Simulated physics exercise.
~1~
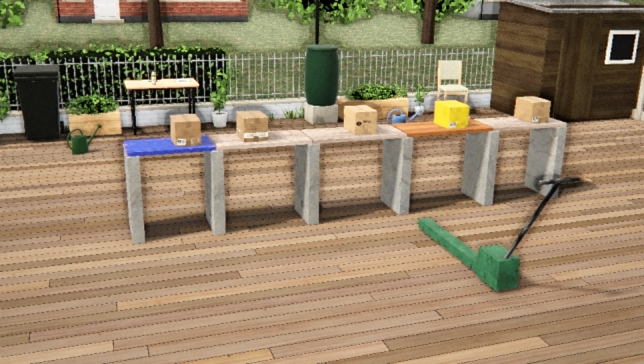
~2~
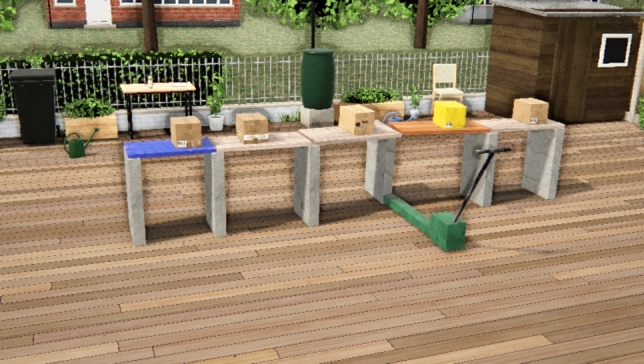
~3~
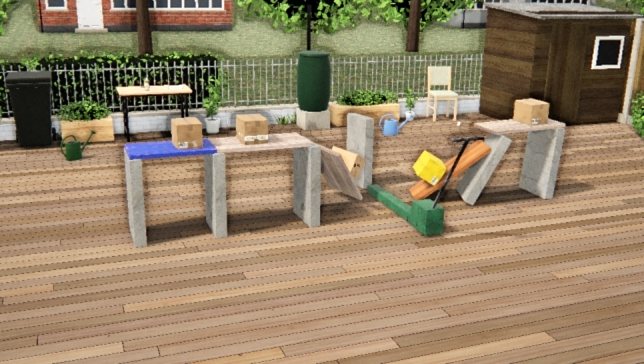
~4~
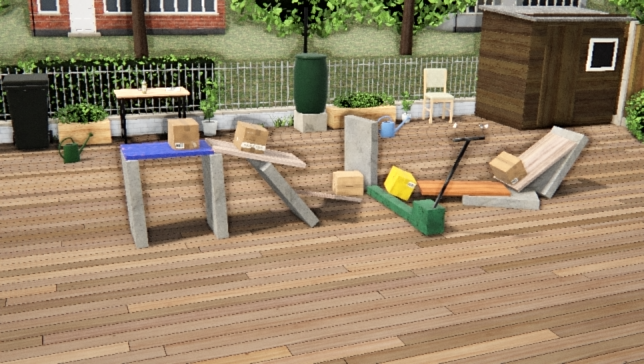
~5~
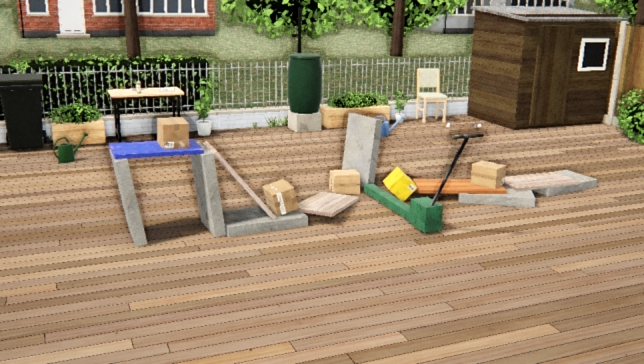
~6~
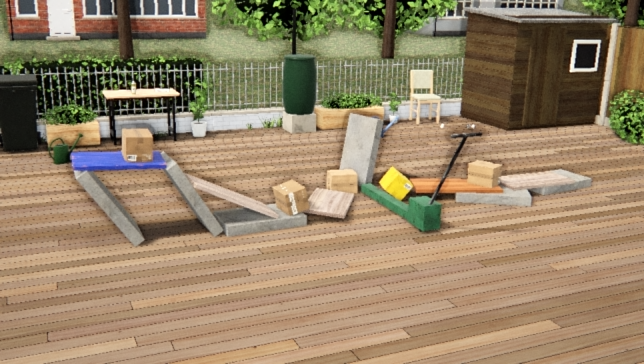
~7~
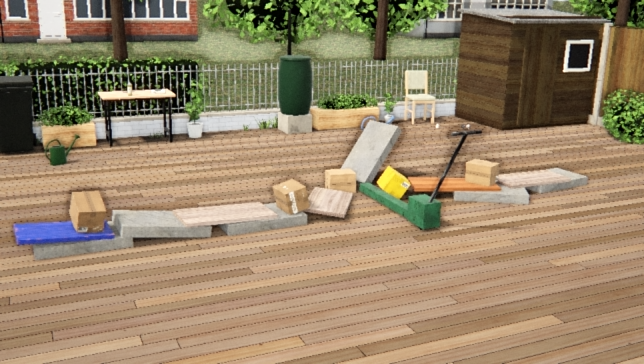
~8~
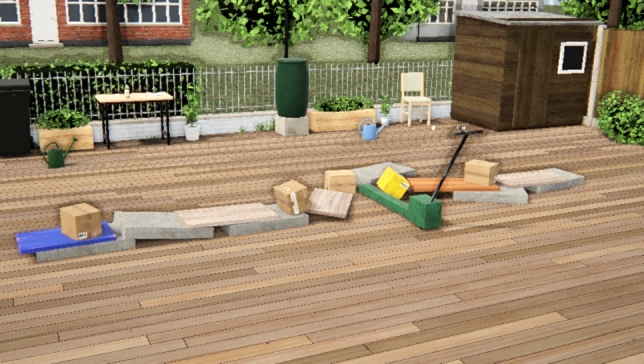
The footage shows a row of boards on upright grey blocks, topped with cartons, in a back yard; a green jack slides in low against an upright, and the shelving collapses around it, then leftward to the blue board, until everything lies fallen on the decking.
